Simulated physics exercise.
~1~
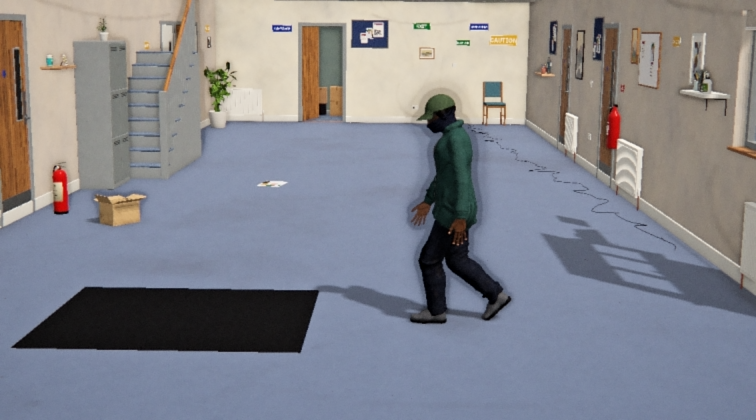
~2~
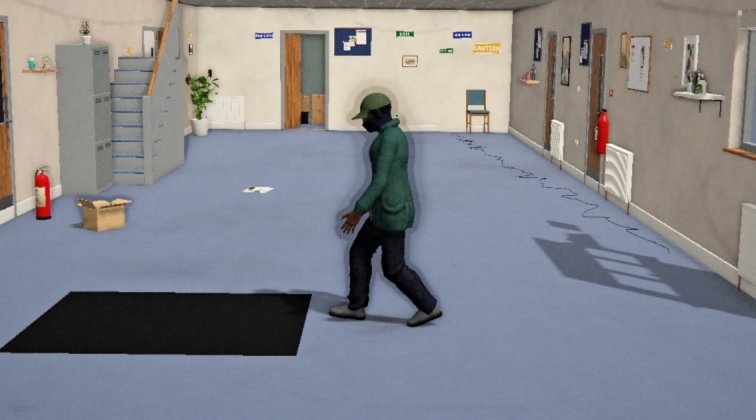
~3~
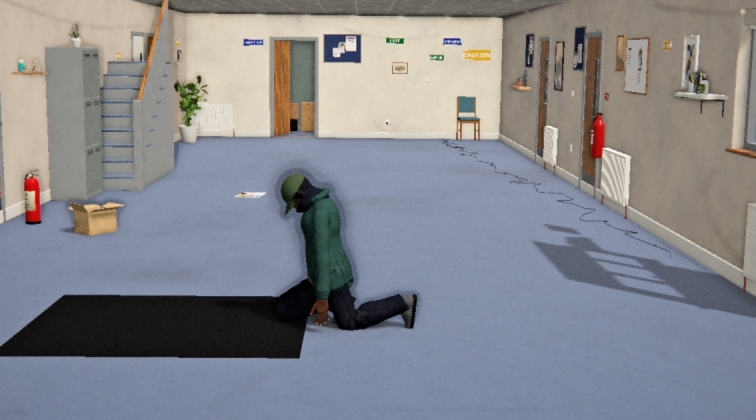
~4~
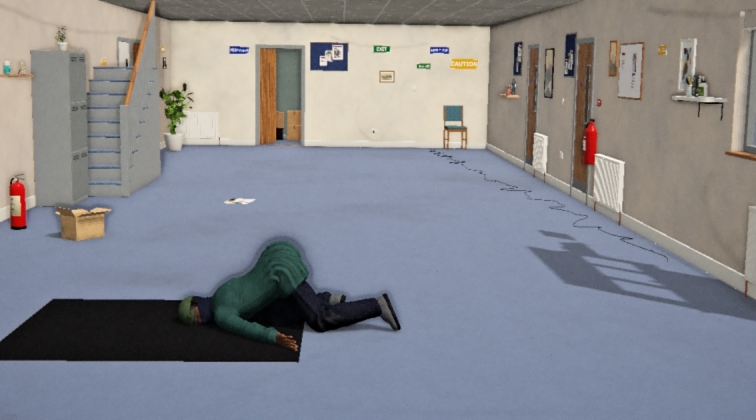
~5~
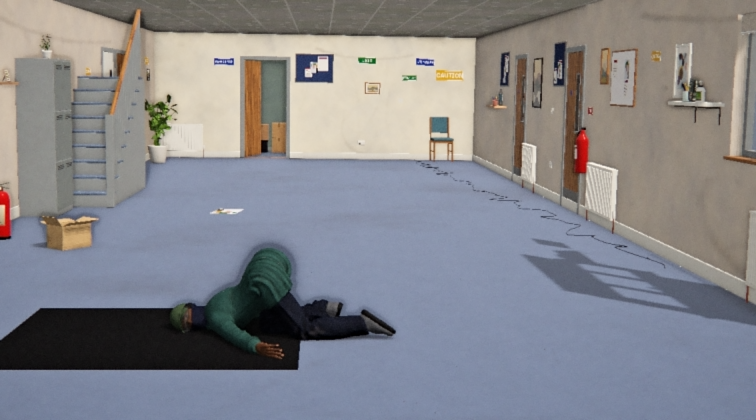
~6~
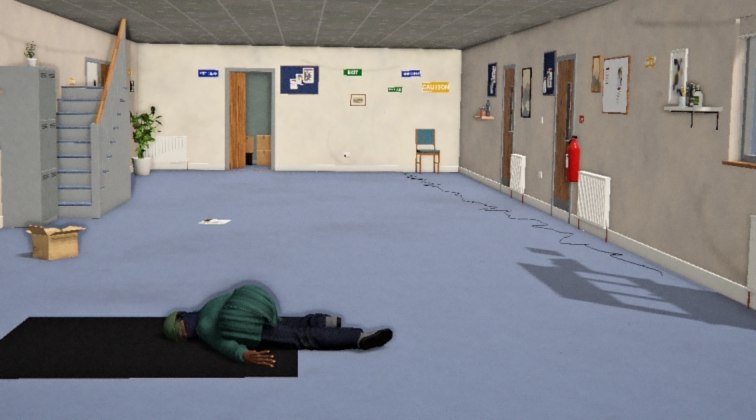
The footage shows a person in a green cap and jacket walking left across a blue floor towards a black mat, dropping to the knees, folding forward and sinking down, finally lying with head, chest and hips on the mat and legs stretched out past its edge.
